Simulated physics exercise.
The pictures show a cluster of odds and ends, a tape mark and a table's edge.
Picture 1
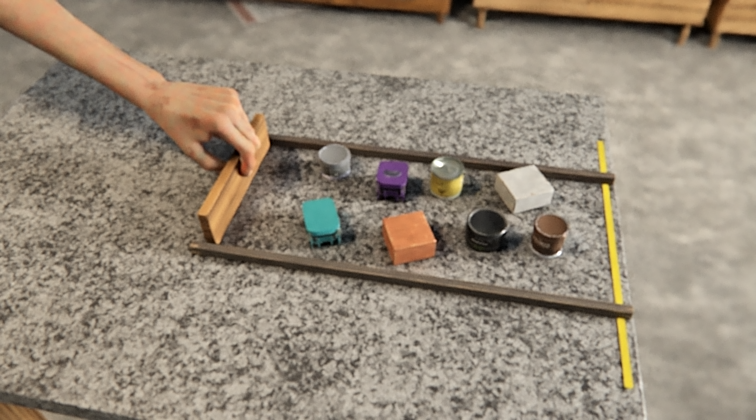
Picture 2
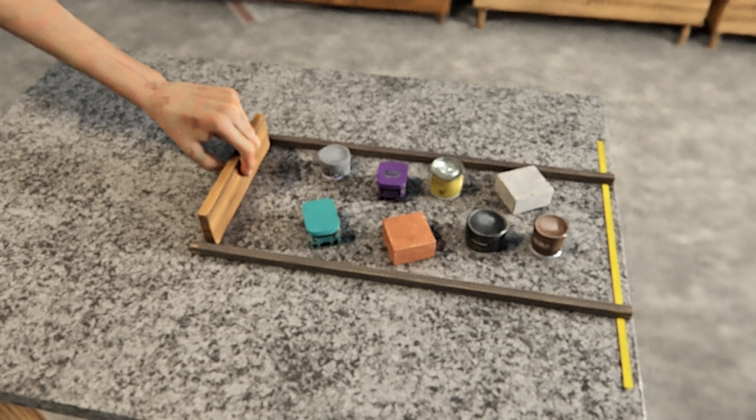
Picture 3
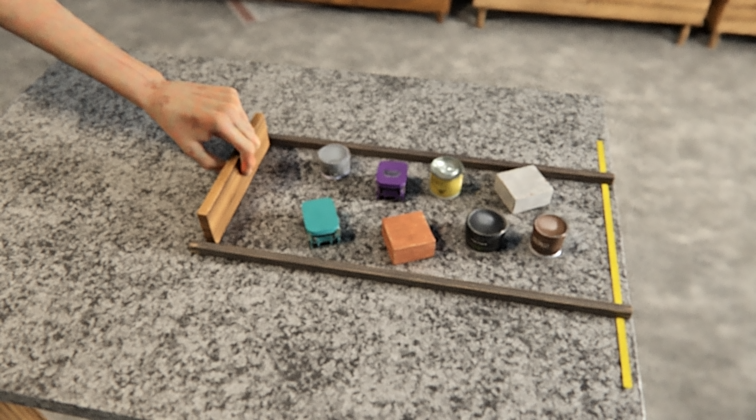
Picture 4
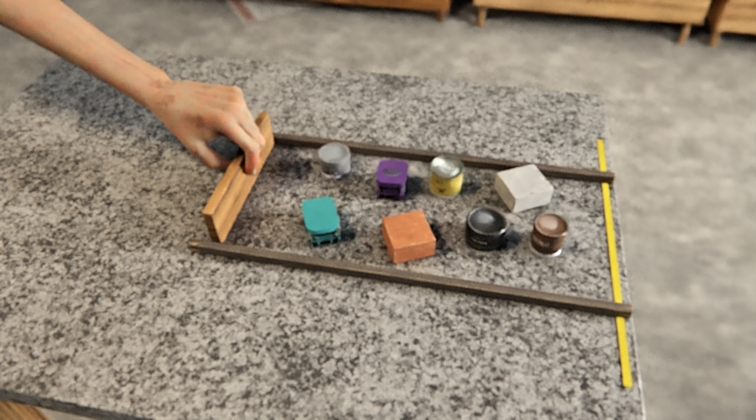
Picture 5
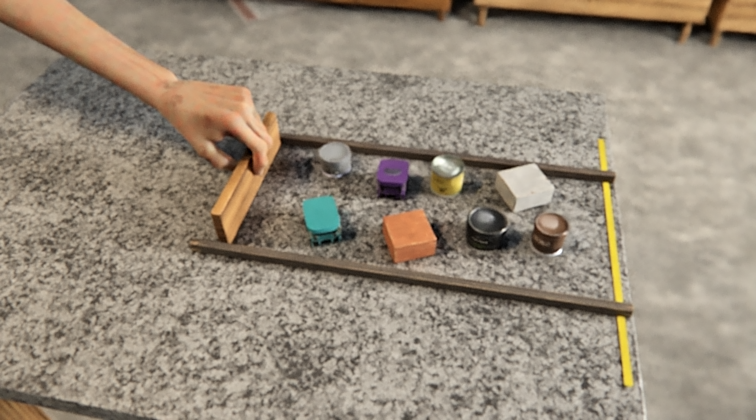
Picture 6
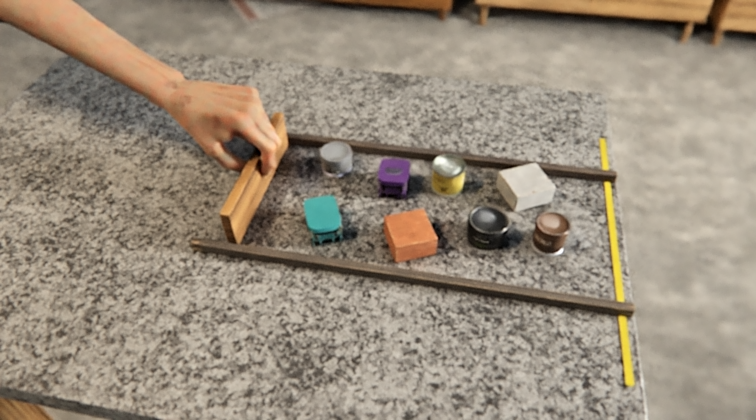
Hand sliding a wooden board slightly right between two dark rails on a speckled countertop, with small pots and blocks staying still.
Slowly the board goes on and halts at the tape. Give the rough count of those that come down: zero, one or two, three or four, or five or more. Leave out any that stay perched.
Outcome: The number that fall off is five or more.
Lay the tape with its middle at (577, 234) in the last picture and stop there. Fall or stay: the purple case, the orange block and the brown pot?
The purple case is kept; the orange block is lost; the brown pot is lost.
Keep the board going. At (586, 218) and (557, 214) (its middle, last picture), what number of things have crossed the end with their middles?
Place by place, 5 and 2.
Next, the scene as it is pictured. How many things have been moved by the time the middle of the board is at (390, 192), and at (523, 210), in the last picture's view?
At the one place 4, at the other 8.
Early on, none off yet; brown pot at rest near (550, 234); white block at rest near (525, 187); black tub at rest near (487, 228).
A while later, none off yet; brown pot at rest near (550, 234); white block travelled a little near (543, 188); black tub travelled a little near (509, 225).
Further along, none off yet; brown pot travelled well along near (640, 248); white block leaning a little near (634, 195); black tub travelled well along near (600, 239).
Finally, the number that fall off is five or more; lost, grey pot, turquoise case, purple case, orange block, yellow tin, black tub, white block and brown pot.
